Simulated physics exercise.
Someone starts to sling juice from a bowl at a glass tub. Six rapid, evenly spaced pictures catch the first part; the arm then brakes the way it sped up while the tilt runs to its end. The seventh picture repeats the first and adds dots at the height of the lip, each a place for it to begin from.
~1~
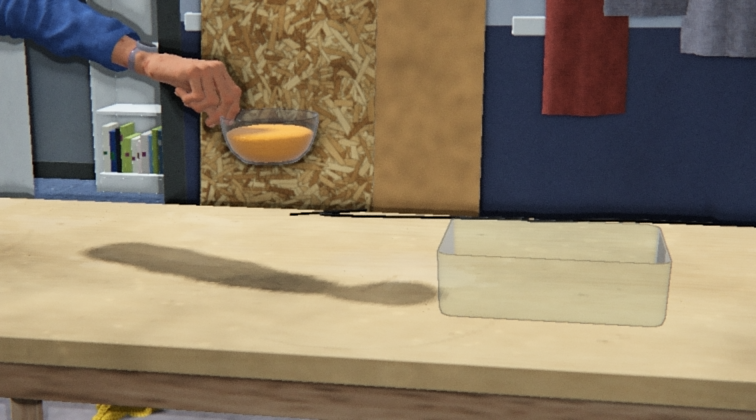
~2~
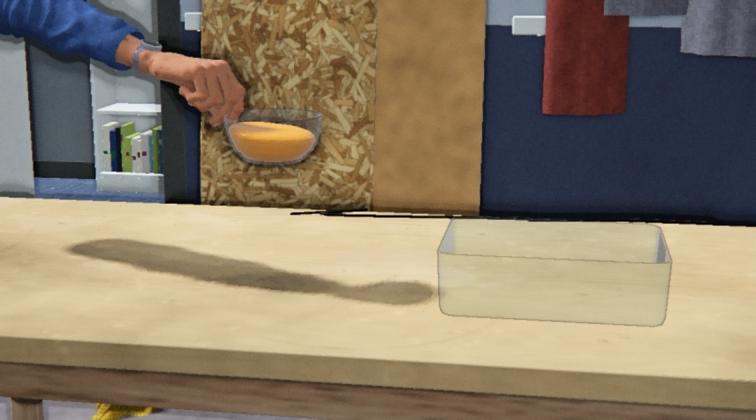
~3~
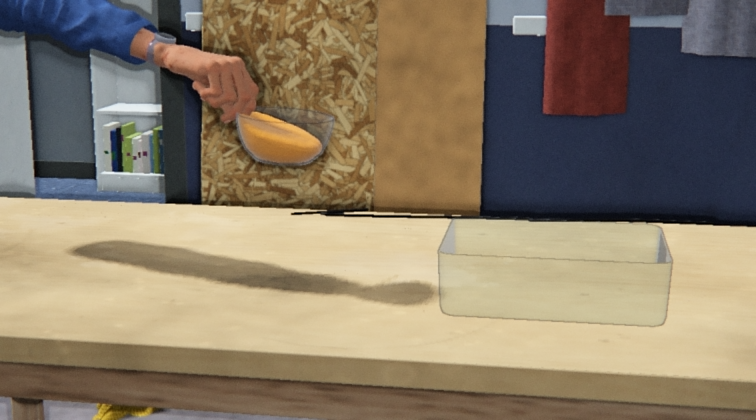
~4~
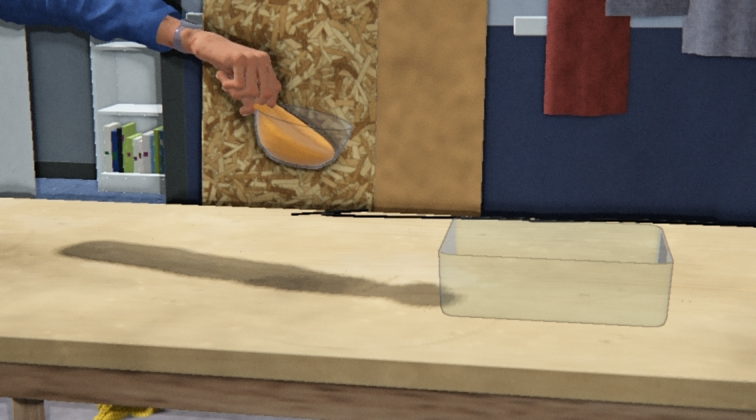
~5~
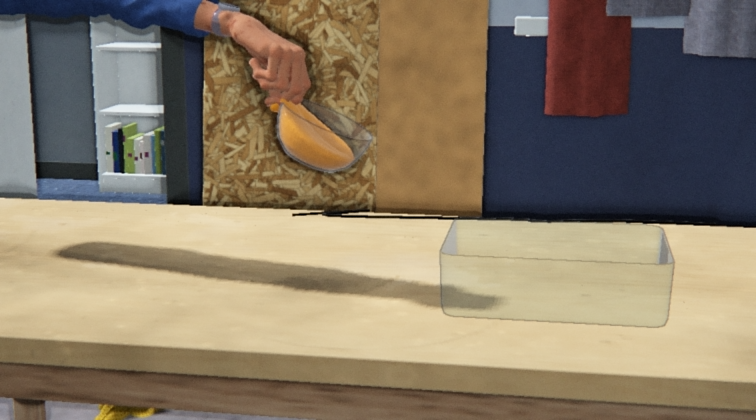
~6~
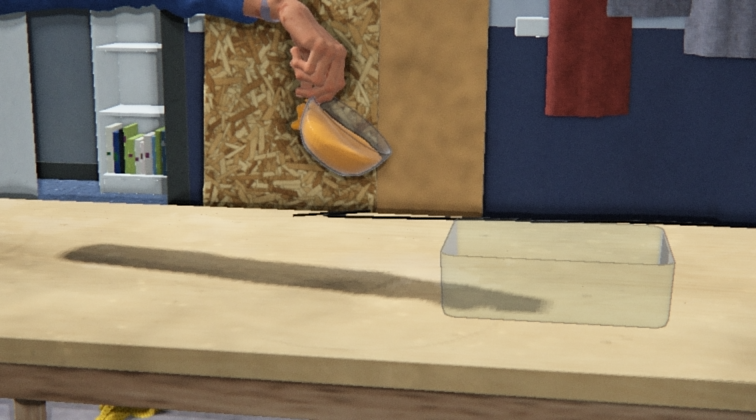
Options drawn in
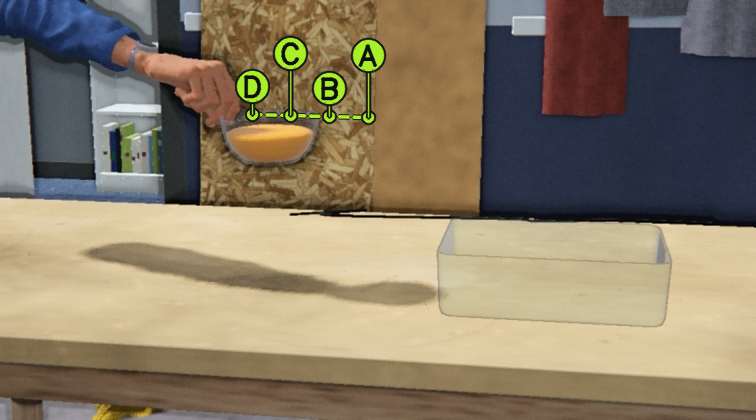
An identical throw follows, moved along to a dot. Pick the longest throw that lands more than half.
That is place C.
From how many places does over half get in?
Three.
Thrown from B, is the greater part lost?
No.
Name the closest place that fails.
Place D.
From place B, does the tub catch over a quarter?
Yes.
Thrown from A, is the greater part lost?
No.
On the marked copy, A at (368, 117); B at (329, 116); C at (290, 115); D at (252, 114).
With A, about 79 % lands in the tub, 6 % falls short and 16 % goes beside or beyond.
With B, about 77 % lands in the tub, 8 % falls short and 15 % goes beside or beyond.
With C, about 66 % lands in the tub, 24 % falls short and 11 % goes beside or beyond.
With D, about 30 % lands in the tub, 65 % falls short and 5 % goes beside or beyond.
